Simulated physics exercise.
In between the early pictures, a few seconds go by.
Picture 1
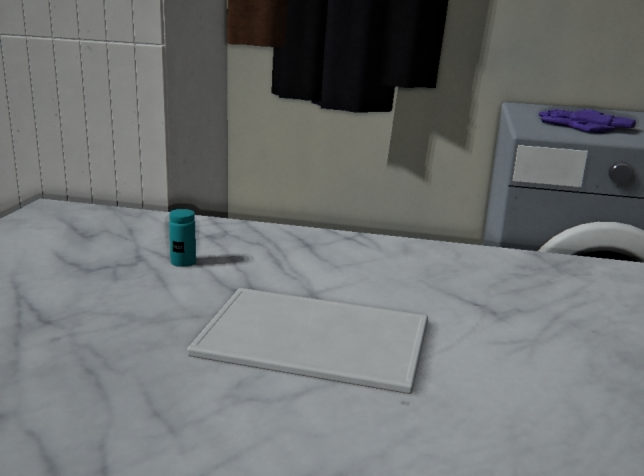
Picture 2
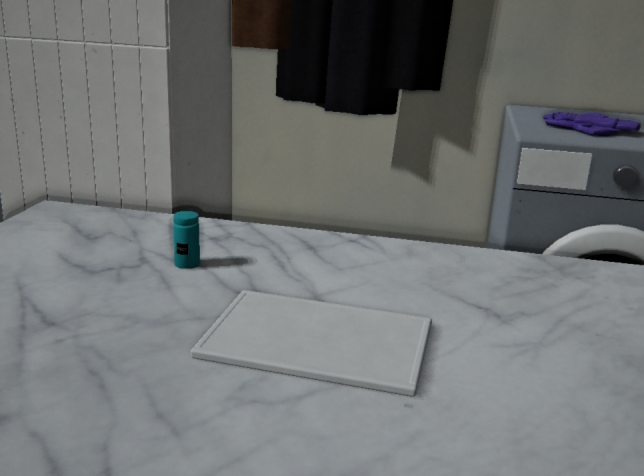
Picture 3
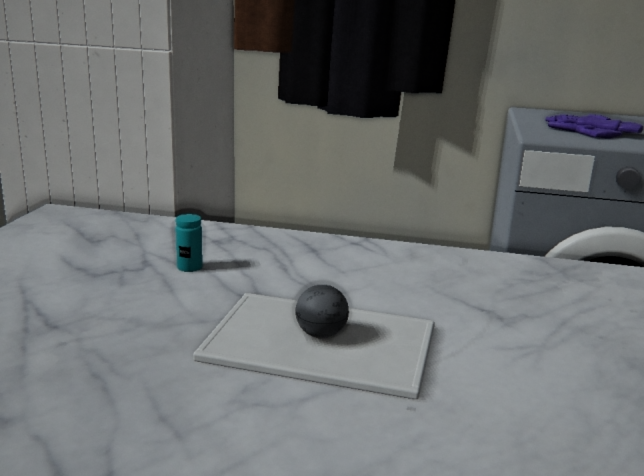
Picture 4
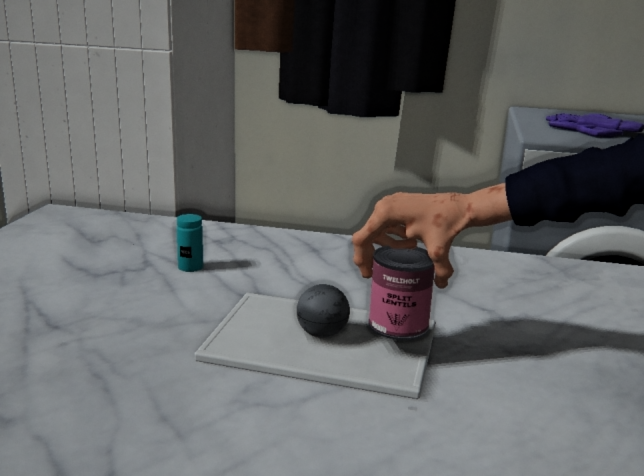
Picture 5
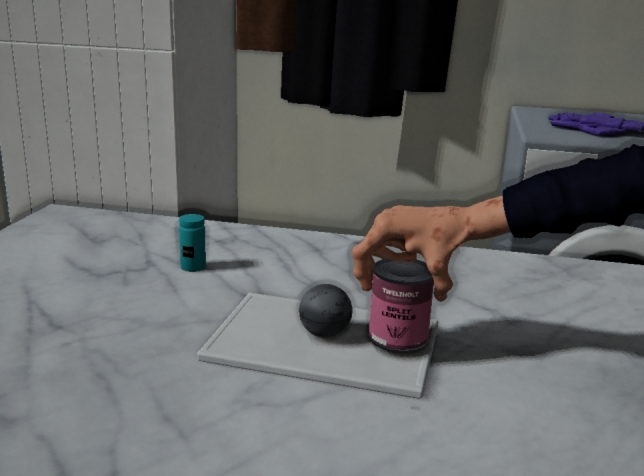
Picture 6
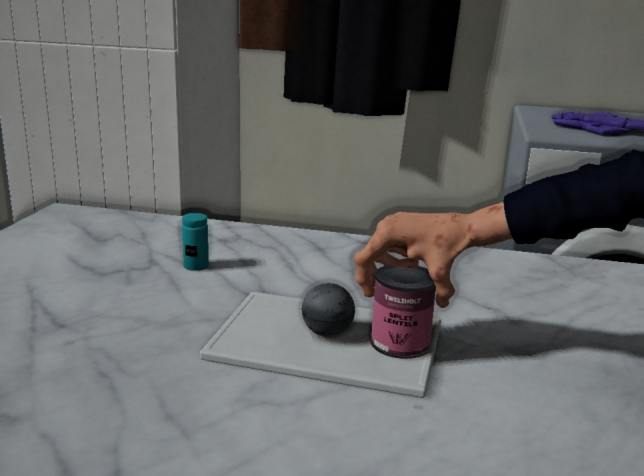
A hand lowering a pink pot of split lentils onto a white tray beside a grey ball, after the ball appears there.
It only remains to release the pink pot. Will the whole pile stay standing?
Yes.
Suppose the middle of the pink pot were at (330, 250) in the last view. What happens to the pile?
Outcome: The pile is knocked down.
Then, 1.00 s on from there, no change.
Then, 2.10 s on from there, pink pot resting near (403, 310).
In the end, all 4 unmoved. At the end, from the last picture's camera, pink pot near (403, 310). The pile keeps its balance.
